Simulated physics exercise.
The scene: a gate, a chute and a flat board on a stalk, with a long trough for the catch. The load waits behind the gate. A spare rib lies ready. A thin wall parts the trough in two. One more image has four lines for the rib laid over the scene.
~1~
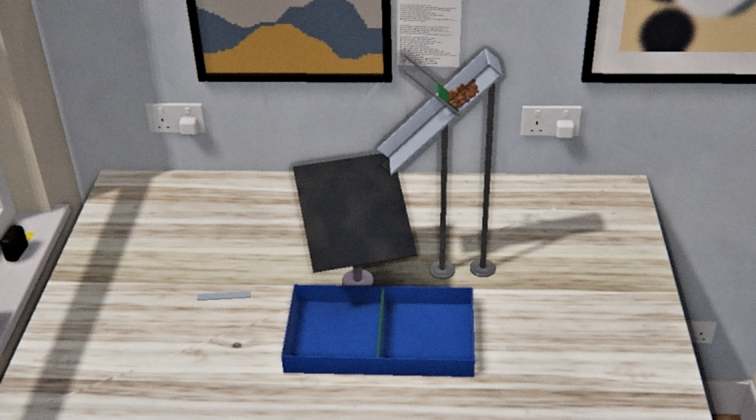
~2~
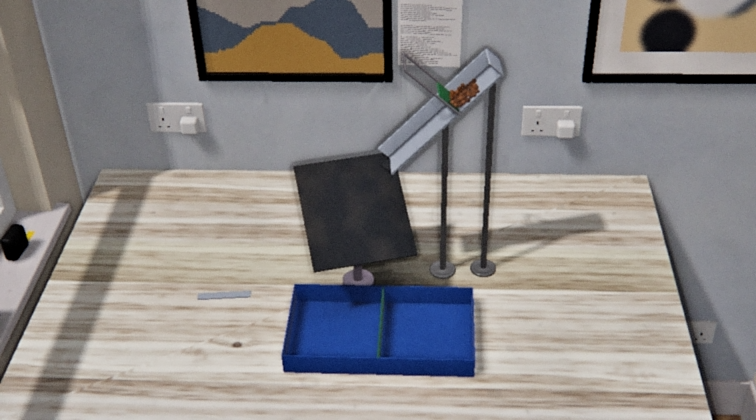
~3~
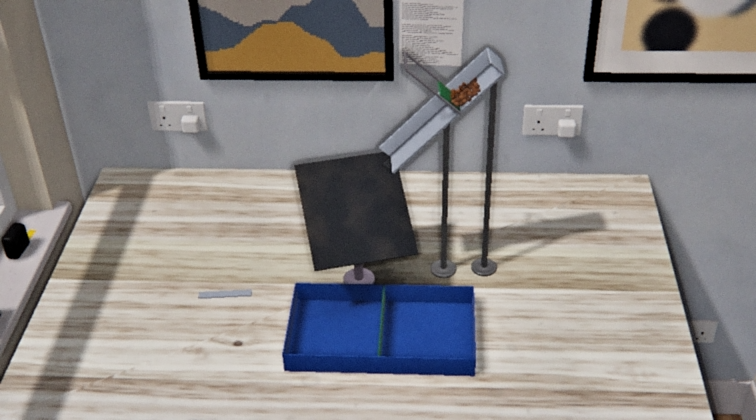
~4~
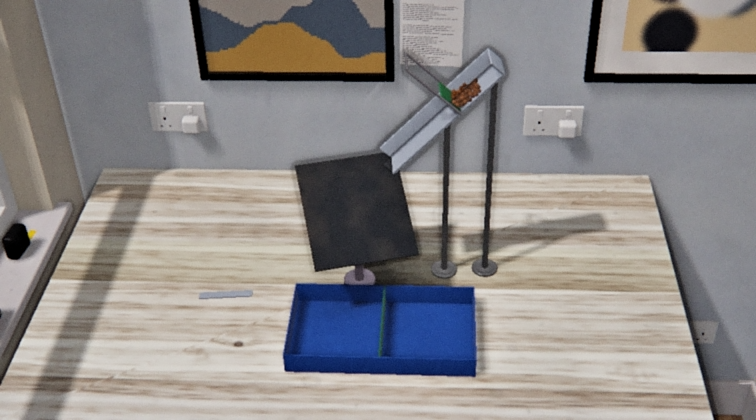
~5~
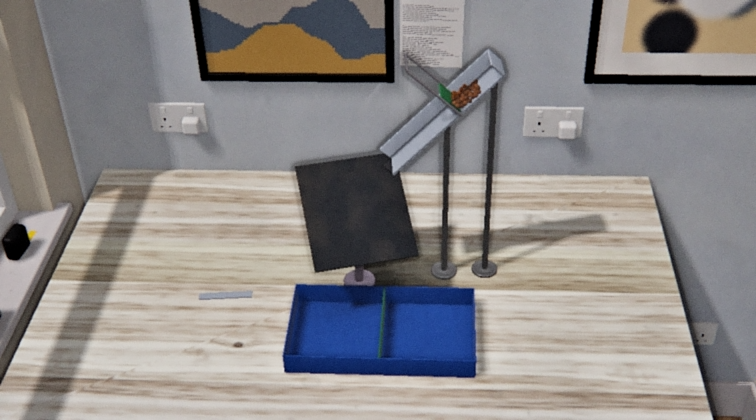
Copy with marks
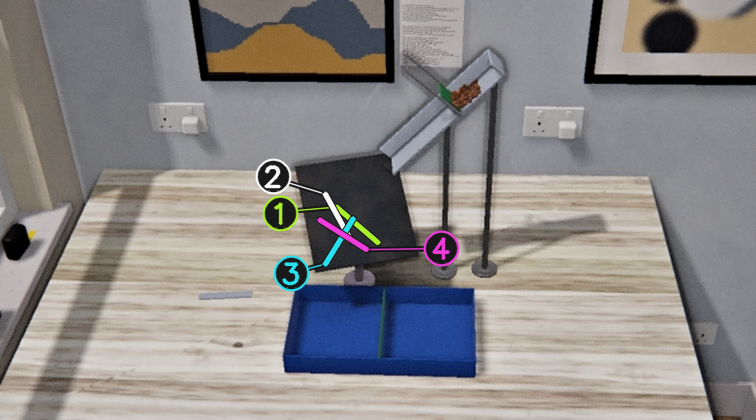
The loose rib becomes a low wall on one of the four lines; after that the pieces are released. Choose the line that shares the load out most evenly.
Go for 2.
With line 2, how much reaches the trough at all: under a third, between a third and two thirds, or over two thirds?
Line 2 gives over two thirds.
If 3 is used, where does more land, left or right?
The left half.
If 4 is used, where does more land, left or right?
The right half.
On the marked copy, line 1 from (336, 207) to (378, 242); line 2 from (325, 194) to (351, 240); line 3 from (353, 218) to (325, 264); line 4 from (319, 219) to (366, 249).
Choosing 1, of what is caught, a small share in the left half, all but a few in the right.
Choosing 2, of what is caught, close to a third in the left half, close to two thirds in the right.
Choosing 3, of what is caught, the bulk in the left half, close to a quarter in the right.
Choosing 4, of what is caught, a small share in the left half, all but a few in the right.
